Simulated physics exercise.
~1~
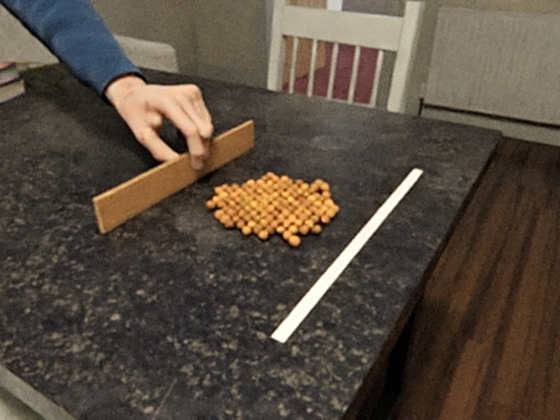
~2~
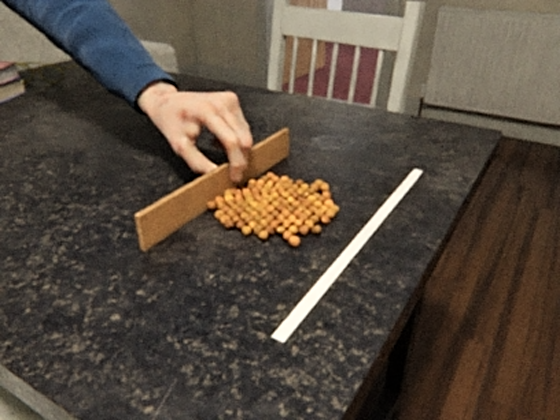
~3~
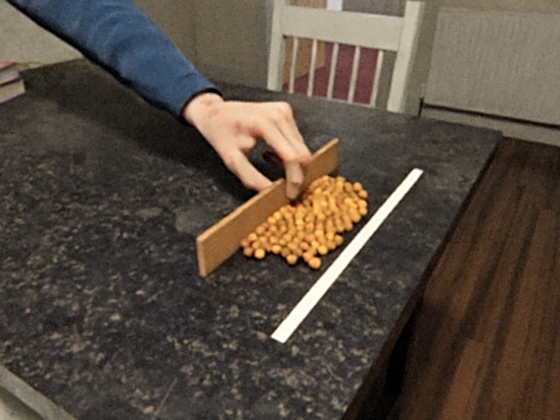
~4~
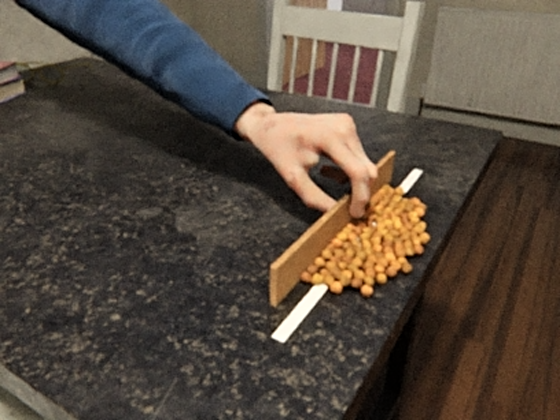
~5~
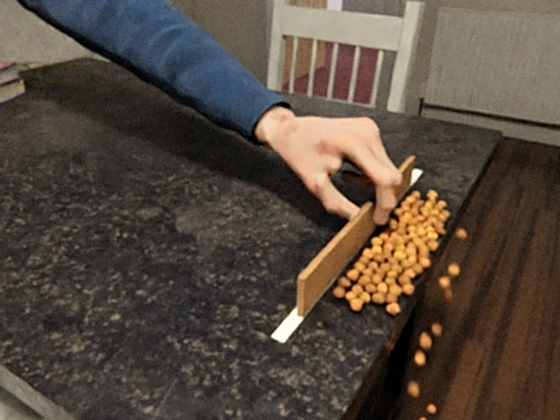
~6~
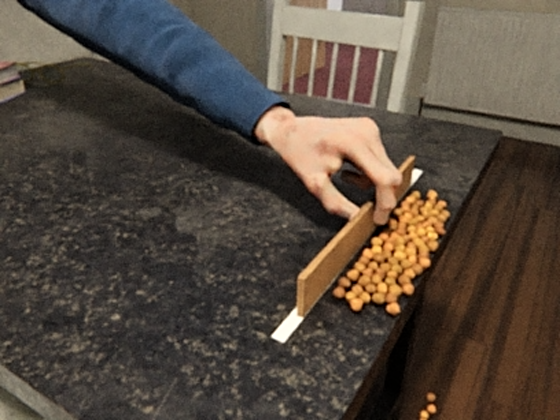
The clip shows a hand pushing an upright piece of card rightward across a dark table, driving a heap of small round orange-brown things over a strip of white tape. The card stops at the tape, and a few things drop off the table's edge while most remain on it.
